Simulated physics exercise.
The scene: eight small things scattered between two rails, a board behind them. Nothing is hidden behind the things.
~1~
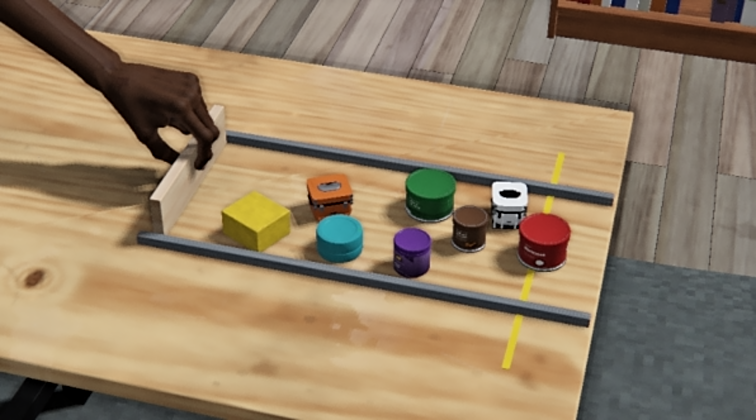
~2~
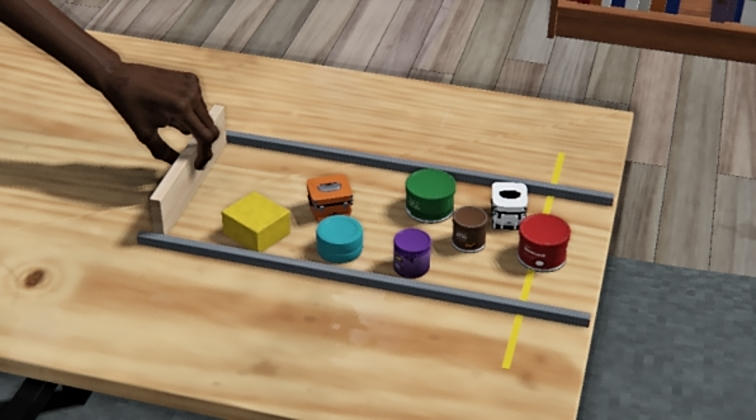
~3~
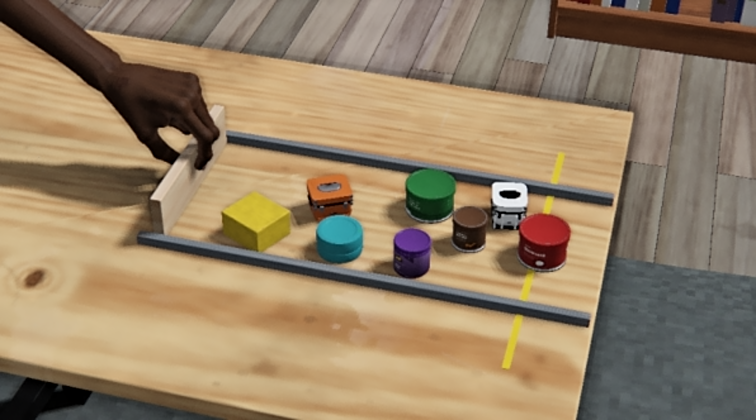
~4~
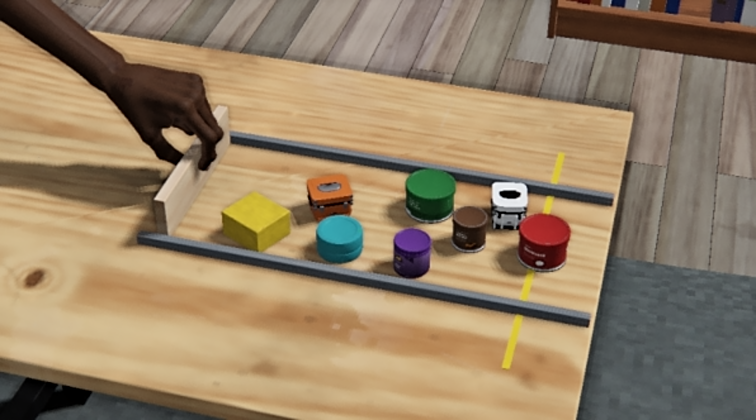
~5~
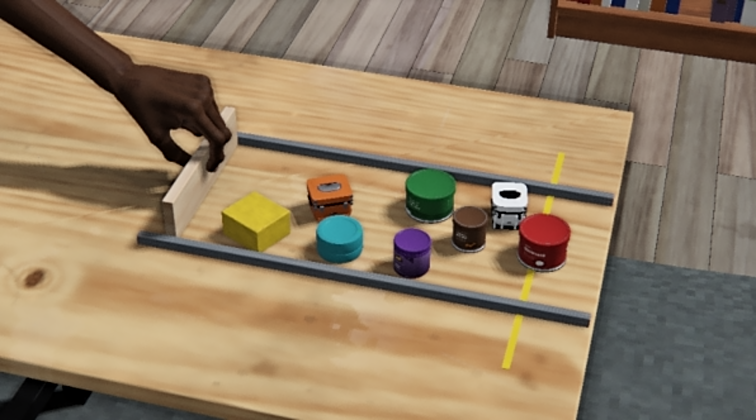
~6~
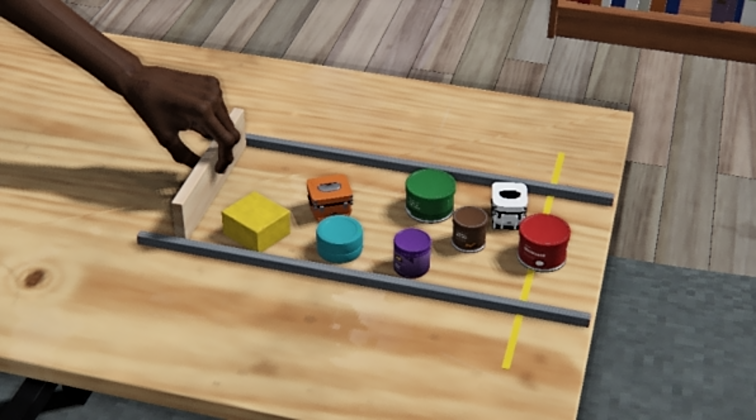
On a wooden table, a hand held a pale board upright behind eight small colorful things scattered between two grey rails, then slid it slightly to the right while the things stayed still.
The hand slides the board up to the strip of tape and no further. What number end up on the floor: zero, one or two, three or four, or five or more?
As it turns out, the number that fall off is three or four.
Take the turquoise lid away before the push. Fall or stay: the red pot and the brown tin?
The red pot falls, the brown tin survives.
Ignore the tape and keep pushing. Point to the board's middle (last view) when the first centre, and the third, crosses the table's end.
First at (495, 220), next at (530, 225).
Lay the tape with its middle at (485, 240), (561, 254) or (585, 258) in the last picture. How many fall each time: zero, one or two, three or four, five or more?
Taking them in turn, no fall at all; five or more; five or more.
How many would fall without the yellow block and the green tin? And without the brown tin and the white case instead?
It would be 1 and 2.
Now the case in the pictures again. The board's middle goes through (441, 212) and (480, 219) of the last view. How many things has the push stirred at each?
By then 7, and 8.
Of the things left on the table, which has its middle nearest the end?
Foremost is the white case.
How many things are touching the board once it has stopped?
The number is 3.
A little later, none off yet; red pot at rest near (543, 243); white case at rest near (509, 206); brown tin at rest near (470, 230).
When it is over, the number that fall off is three or four; down, turquoise lid, purple tub and red pot.
